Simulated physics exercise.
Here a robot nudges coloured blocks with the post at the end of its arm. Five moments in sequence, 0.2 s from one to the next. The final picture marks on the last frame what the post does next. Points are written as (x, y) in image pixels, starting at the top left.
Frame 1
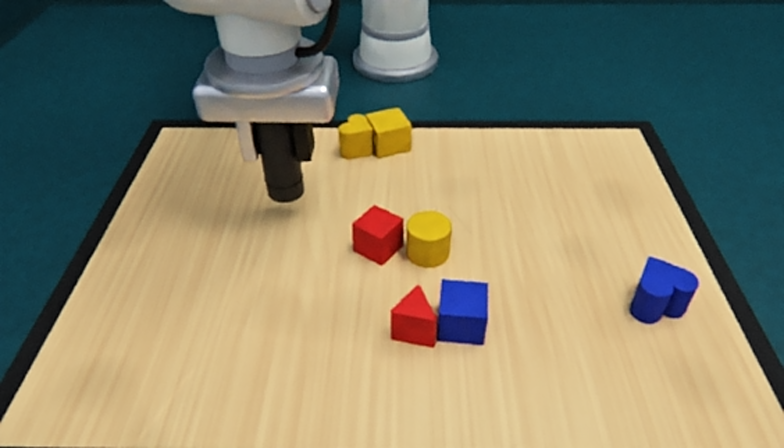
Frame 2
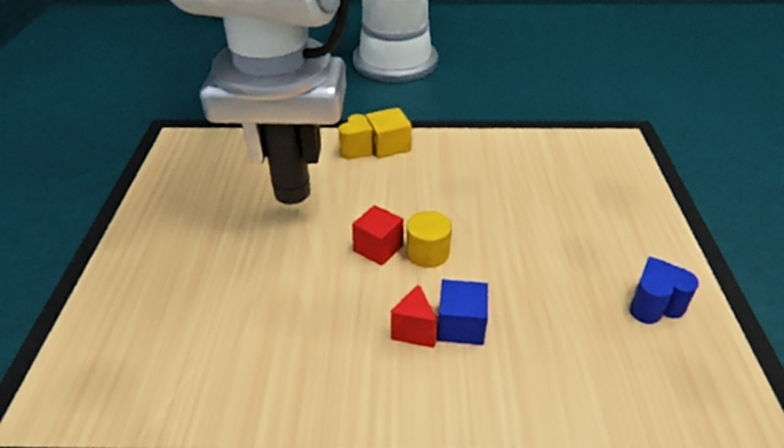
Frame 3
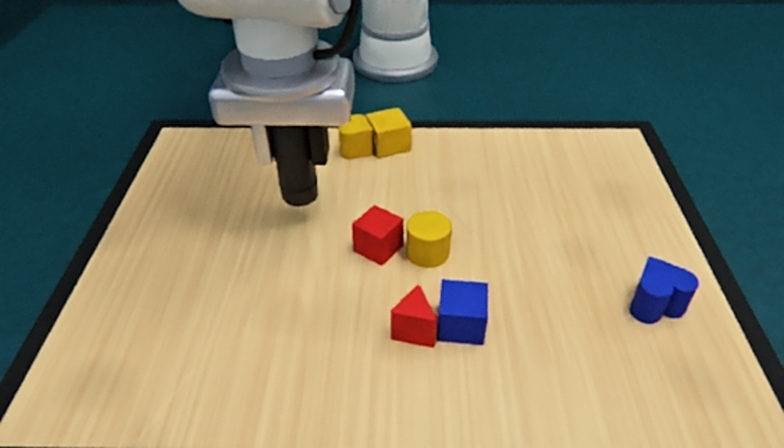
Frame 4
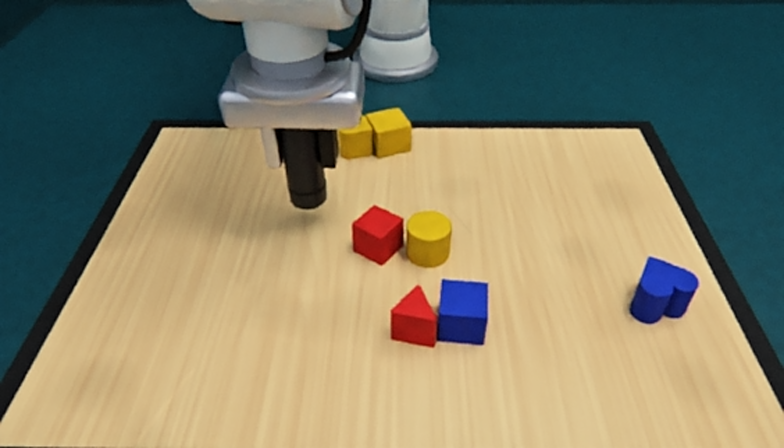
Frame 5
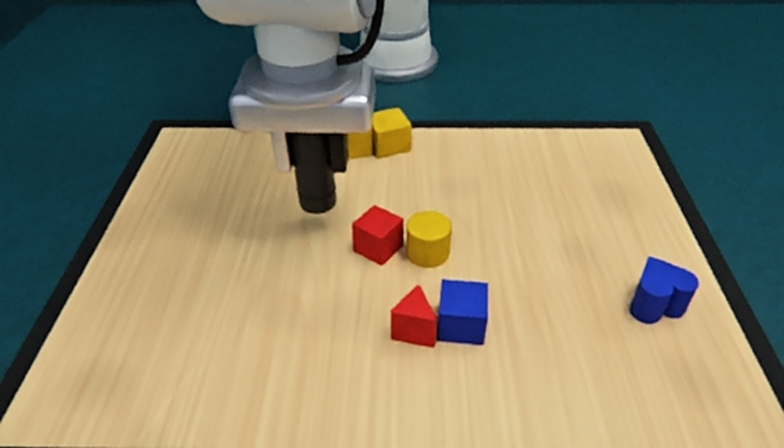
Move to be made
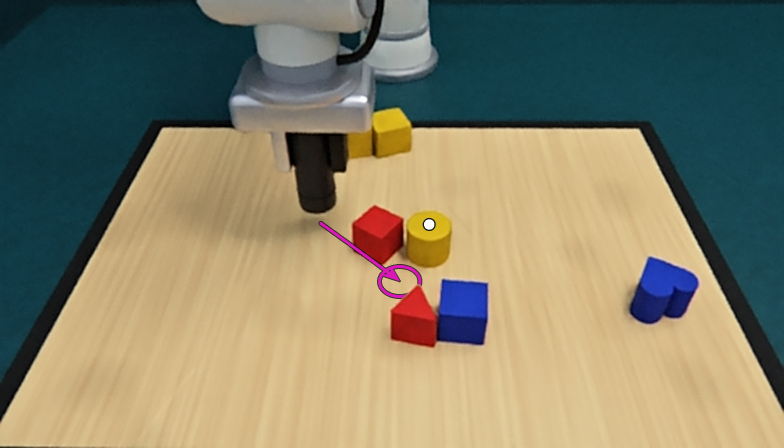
Robot arm with a dark post shifting slightly right above a wooden board, while the red, yellow and blue blocks stay still.
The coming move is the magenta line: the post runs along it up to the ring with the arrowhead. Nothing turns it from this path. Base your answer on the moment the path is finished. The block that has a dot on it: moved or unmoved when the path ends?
Answer: Moved.
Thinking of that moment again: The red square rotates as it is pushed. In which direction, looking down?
The block turns counter-clockwise.
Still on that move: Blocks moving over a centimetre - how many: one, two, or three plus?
Once the path ends, two blocks will have shifted.
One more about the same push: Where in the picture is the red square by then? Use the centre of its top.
If I read the scene right, the answer is (438, 241).
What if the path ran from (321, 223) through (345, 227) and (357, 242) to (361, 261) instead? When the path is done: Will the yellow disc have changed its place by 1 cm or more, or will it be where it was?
By the time the path is finished, it has moved at least a centimetre.
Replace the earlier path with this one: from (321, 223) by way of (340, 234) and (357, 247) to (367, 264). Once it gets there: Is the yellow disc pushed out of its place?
Final answer: Yes.
The line goes straight from (321, 223) to (400, 281); the dot is on the yellow disc.
On the path given first. One third of the way, post (344, 221); red square (381, 222).
Two thirds of the way, post (371, 240); red square (412, 231), turned 55° anticlockwise; yellow disc (453, 224).
At the end, post (400, 261); red square (438, 241), turned 75° anticlockwise; red three-sided block unmoved; yellow disc (471, 224).
